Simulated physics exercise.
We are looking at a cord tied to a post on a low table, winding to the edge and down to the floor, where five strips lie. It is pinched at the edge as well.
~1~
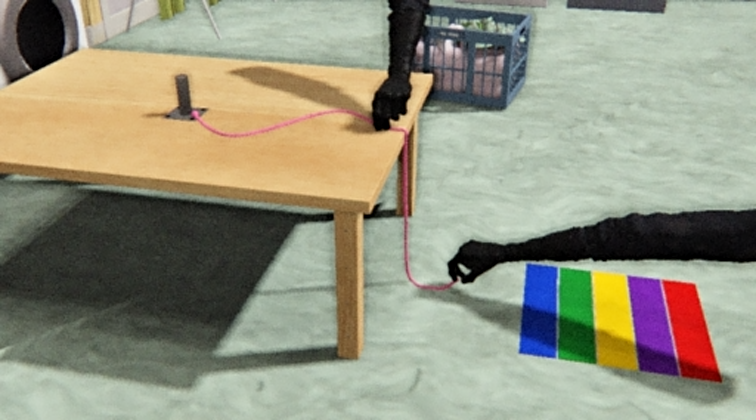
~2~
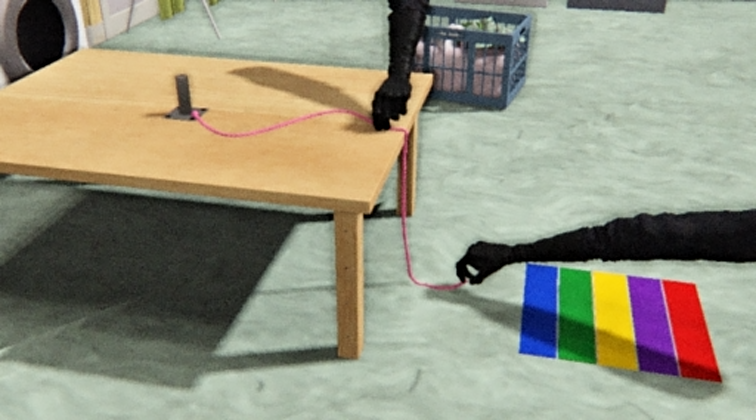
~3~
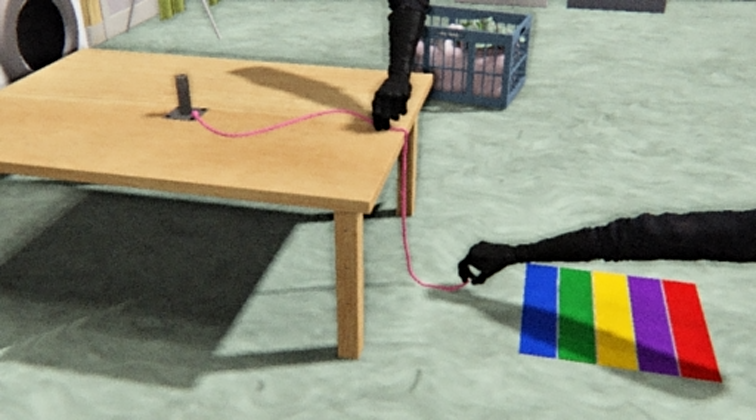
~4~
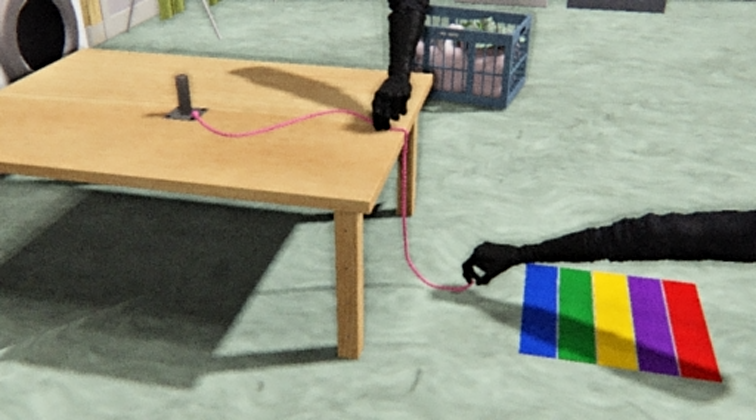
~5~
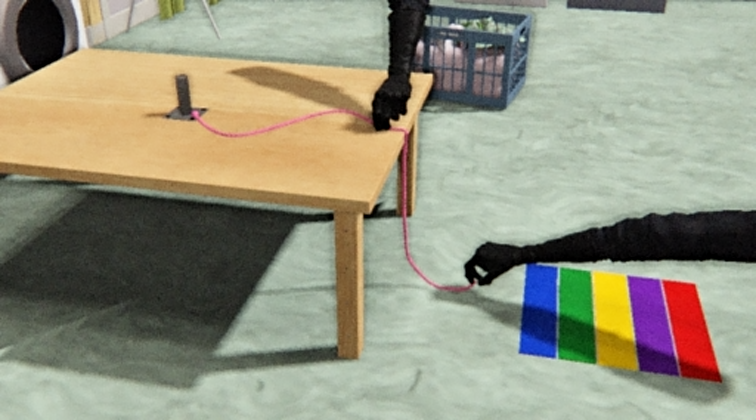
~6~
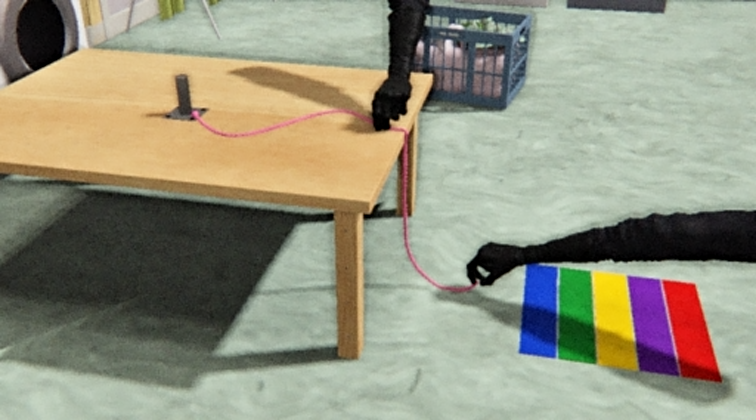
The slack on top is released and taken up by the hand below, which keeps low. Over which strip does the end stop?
The end stops over the purple strip.
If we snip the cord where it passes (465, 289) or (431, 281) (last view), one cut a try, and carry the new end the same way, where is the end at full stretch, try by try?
About (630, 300) and (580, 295).
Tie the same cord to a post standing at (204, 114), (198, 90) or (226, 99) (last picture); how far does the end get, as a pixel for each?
Near (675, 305), (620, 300) and (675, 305).
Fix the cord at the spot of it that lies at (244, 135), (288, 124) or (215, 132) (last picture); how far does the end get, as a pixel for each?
The places are (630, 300), (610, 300) and (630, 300).
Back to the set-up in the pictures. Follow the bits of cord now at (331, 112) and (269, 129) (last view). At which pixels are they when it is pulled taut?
At (377, 129), then (302, 123).
Soon after, end near (588, 296); over green.
After that, end near (629, 301); over yellow.
At the stop, end near (654, 304); over purple. It gets as far as the purple strip.
